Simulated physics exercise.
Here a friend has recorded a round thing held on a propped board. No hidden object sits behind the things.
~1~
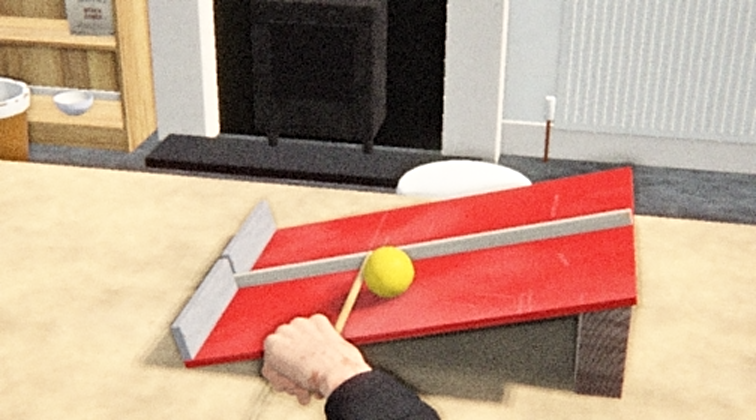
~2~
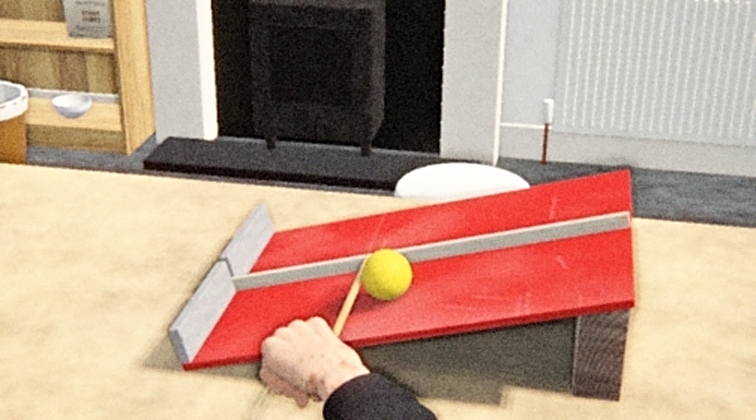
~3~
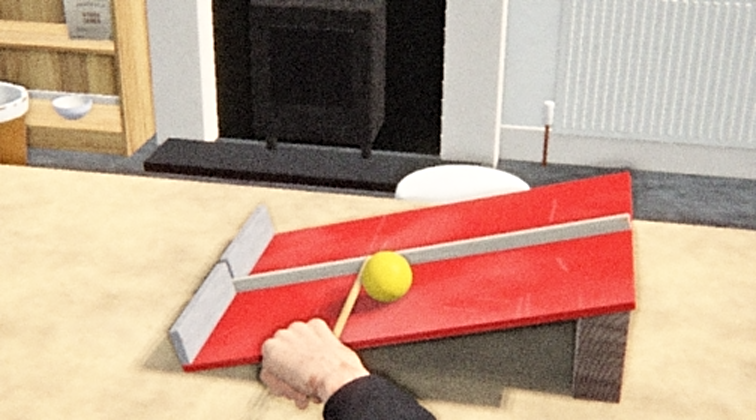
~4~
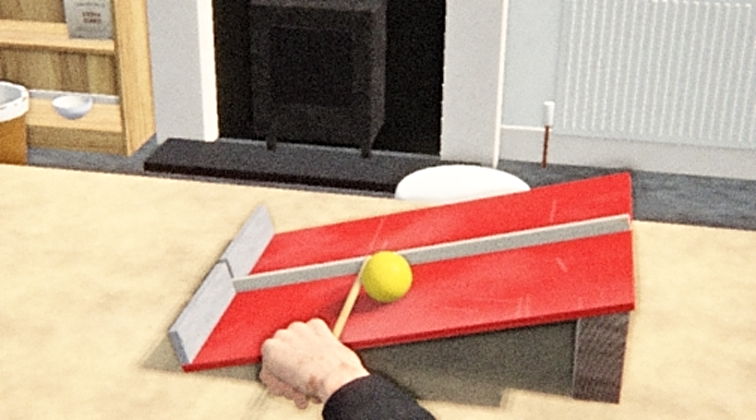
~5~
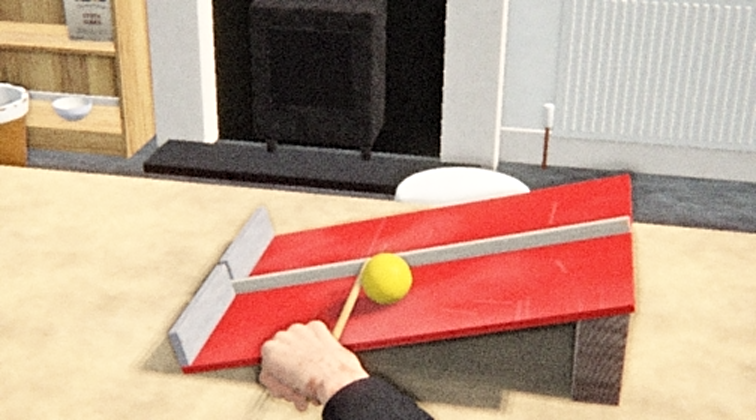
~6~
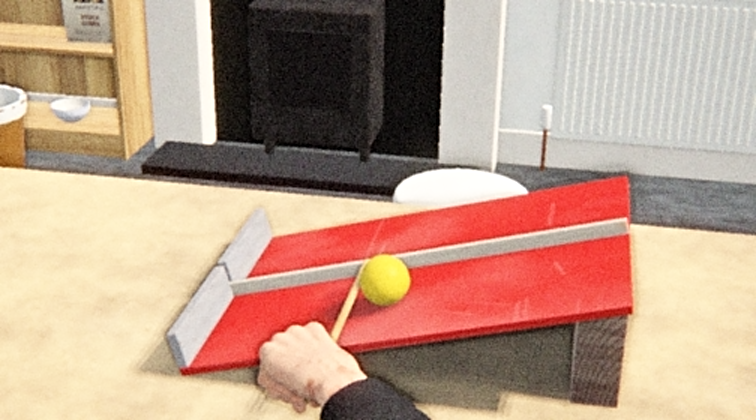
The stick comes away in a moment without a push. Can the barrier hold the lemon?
I think it's going to be kept back by the strip.
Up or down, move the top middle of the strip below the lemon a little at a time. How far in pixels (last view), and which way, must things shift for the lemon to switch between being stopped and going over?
Move it down some 20 pixels and it switches.
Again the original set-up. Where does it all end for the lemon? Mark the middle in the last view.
Its middle is close to (227, 306).
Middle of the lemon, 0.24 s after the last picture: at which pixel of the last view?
Its centre should be around (357, 286).
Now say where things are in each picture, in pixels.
In the first frame, held back by the stick; lemon (388, 273); board (417, 245).
In the second frame, held back by the stick; lemon (386, 275); board (416, 248).
In the third frame, held back by the stick; lemon (387, 277); board (416, 249).
In the fourth frame, held back by the stick; lemon (386, 277); board (416, 250).
In the fifth frame, held back by the stick; lemon (386, 279); board (416, 252).
In the sixth frame, held back by the stick; lemon (385, 281); board (414, 253).
Then, 0.24 s after the last picture, lemon rolling on the board near (357, 286).
Then, 0.42 s after the last picture, lemon rolling on the board near (288, 297).
Then, 0.52 s after the last picture, lemon rolling on the board near (233, 305).
At rest, the lemon is held by the strip, near (227, 306).
